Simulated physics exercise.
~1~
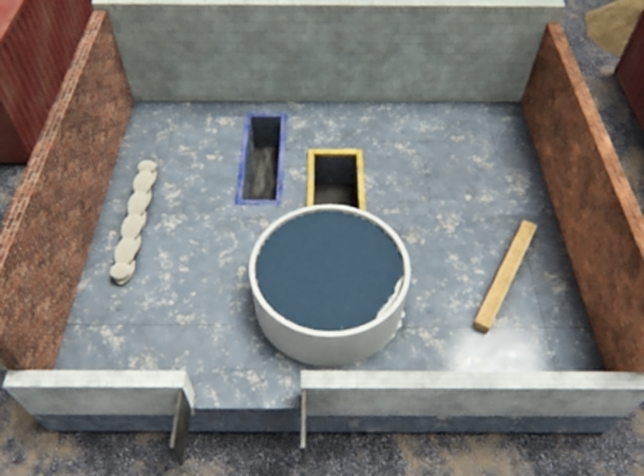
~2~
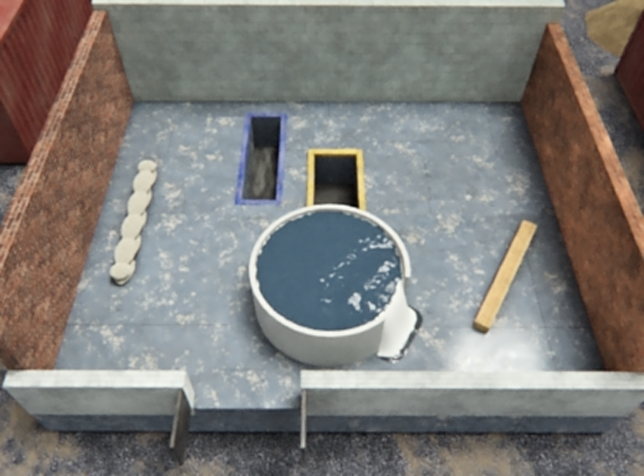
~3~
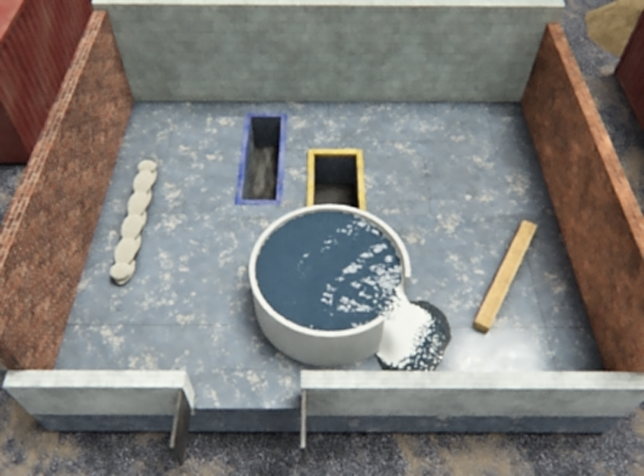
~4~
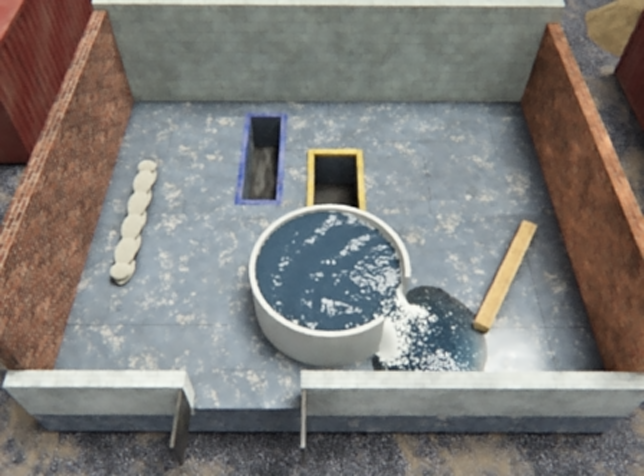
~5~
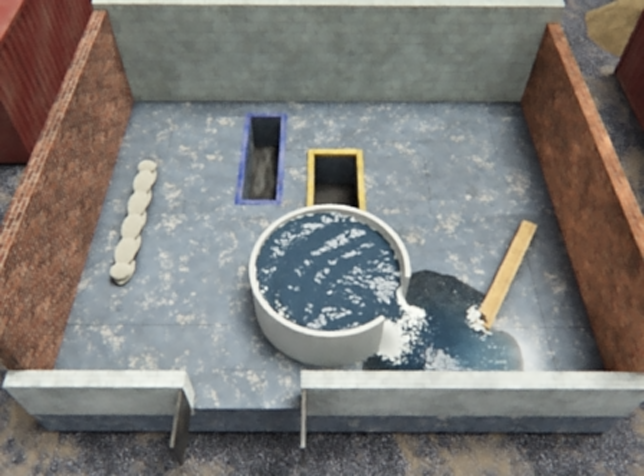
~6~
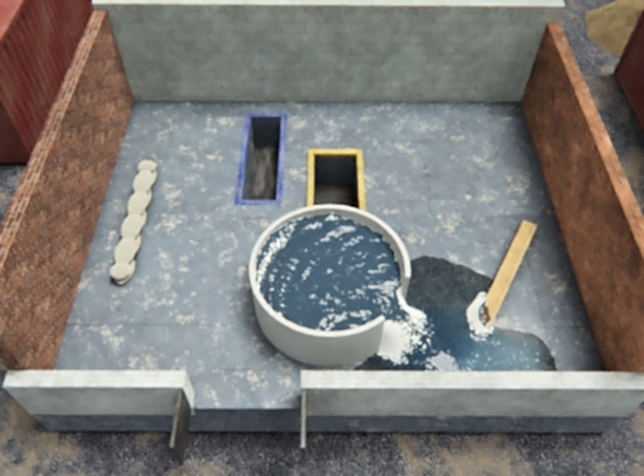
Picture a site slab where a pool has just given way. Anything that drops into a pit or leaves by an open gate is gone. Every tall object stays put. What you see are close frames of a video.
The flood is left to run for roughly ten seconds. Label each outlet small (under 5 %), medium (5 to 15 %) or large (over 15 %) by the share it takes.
Labels: Gate: Small, blue pit: Medium, yellow pit: Small.
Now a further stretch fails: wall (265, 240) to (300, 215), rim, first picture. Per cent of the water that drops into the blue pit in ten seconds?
Blue: About 30 %.
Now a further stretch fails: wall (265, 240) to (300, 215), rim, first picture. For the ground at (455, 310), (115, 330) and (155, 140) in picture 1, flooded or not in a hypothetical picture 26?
Well, the first is missed by the spill, the next hit by the spill, the last hit by the spill.
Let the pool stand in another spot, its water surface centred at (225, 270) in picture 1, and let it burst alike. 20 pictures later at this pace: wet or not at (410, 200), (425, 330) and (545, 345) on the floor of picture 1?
Spot 1 unwetted, spot 2 wetted, spot 3 wetted.
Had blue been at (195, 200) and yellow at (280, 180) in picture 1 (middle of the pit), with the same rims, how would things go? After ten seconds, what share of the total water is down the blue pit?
Roughly 2 per cent ends up in the blue pit.
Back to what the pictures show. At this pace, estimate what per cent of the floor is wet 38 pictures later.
Roughly 55 per cent.
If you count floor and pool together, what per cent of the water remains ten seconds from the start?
I'd say around 86 per cent.
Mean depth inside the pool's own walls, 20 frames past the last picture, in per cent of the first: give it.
46 percent or thereabouts.
A moment on, water covers 15 % of the floor; the gate 0 %, the blue pit 0 %, the yellow pit 0 %.
Next, water covers 25 % of the floor; the gate 0 %, the blue pit 0 %, the yellow pit 0 %.
Then, water covers 40 % of the floor; the gate 1 %, the blue pit 0 %, the yellow pit 0 %.
Later, water covers 55 % of the floor; the gate 1 %, the blue pit 1 %, the yellow pit 0 %.
In the end, water covers 75 % of the floor; the gate 2 %, the blue pit 11 %, the yellow pit 1 %.
